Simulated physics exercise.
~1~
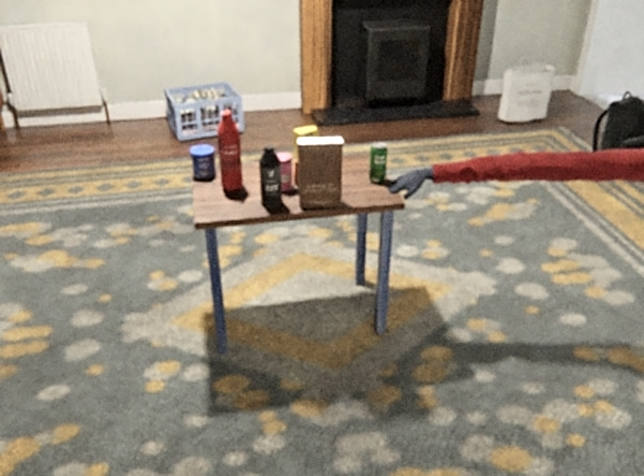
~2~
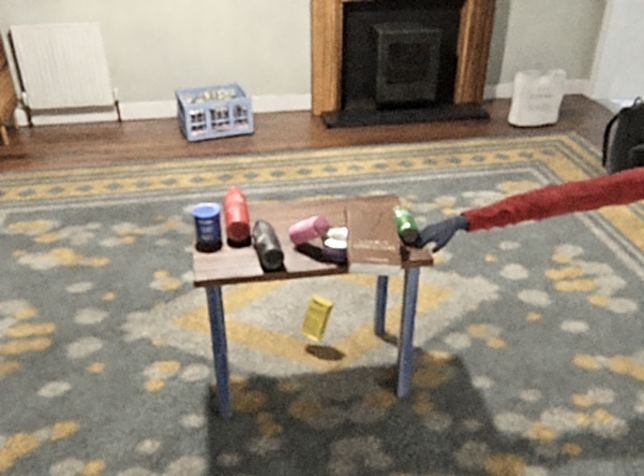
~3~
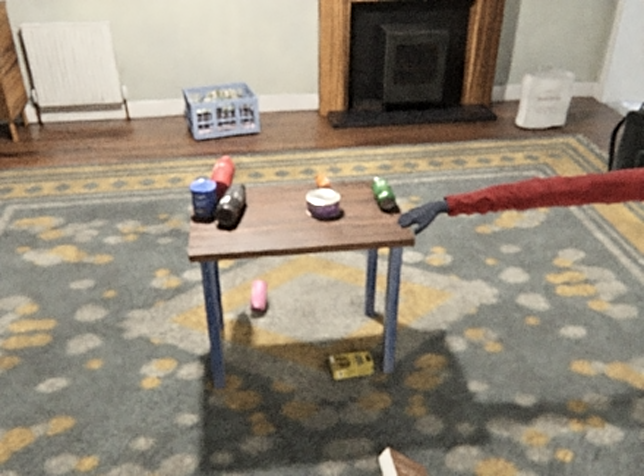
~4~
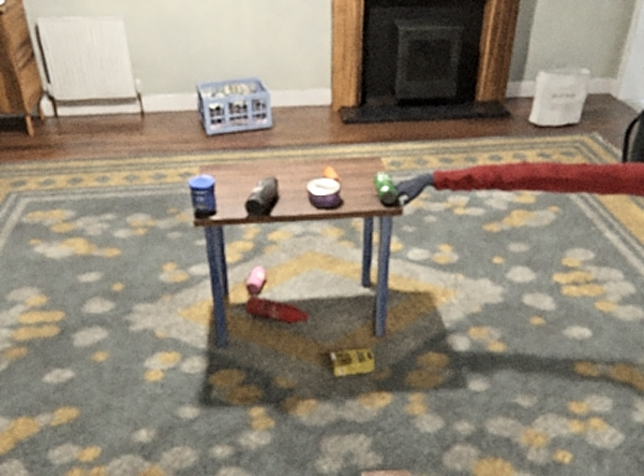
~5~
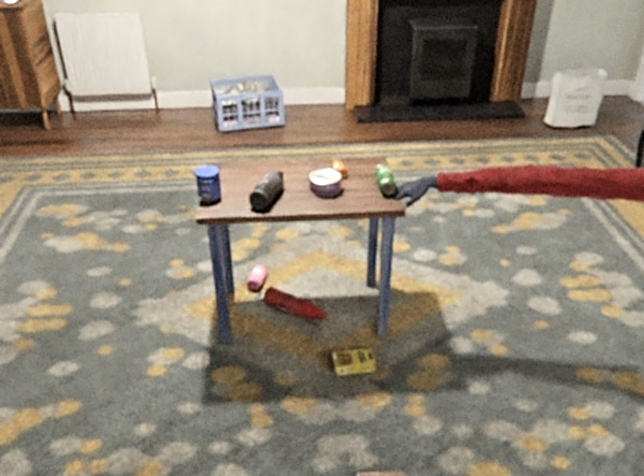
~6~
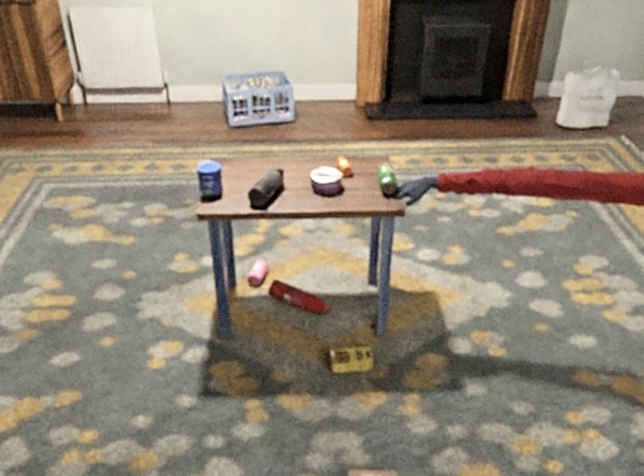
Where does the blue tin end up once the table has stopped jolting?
The blue tin is still on the table, standing upright near the left end.
Living room, red-sleeved arm at a jolting table, items toppling, yellow packet, book, pink jar, then red bottle ending on the rug.
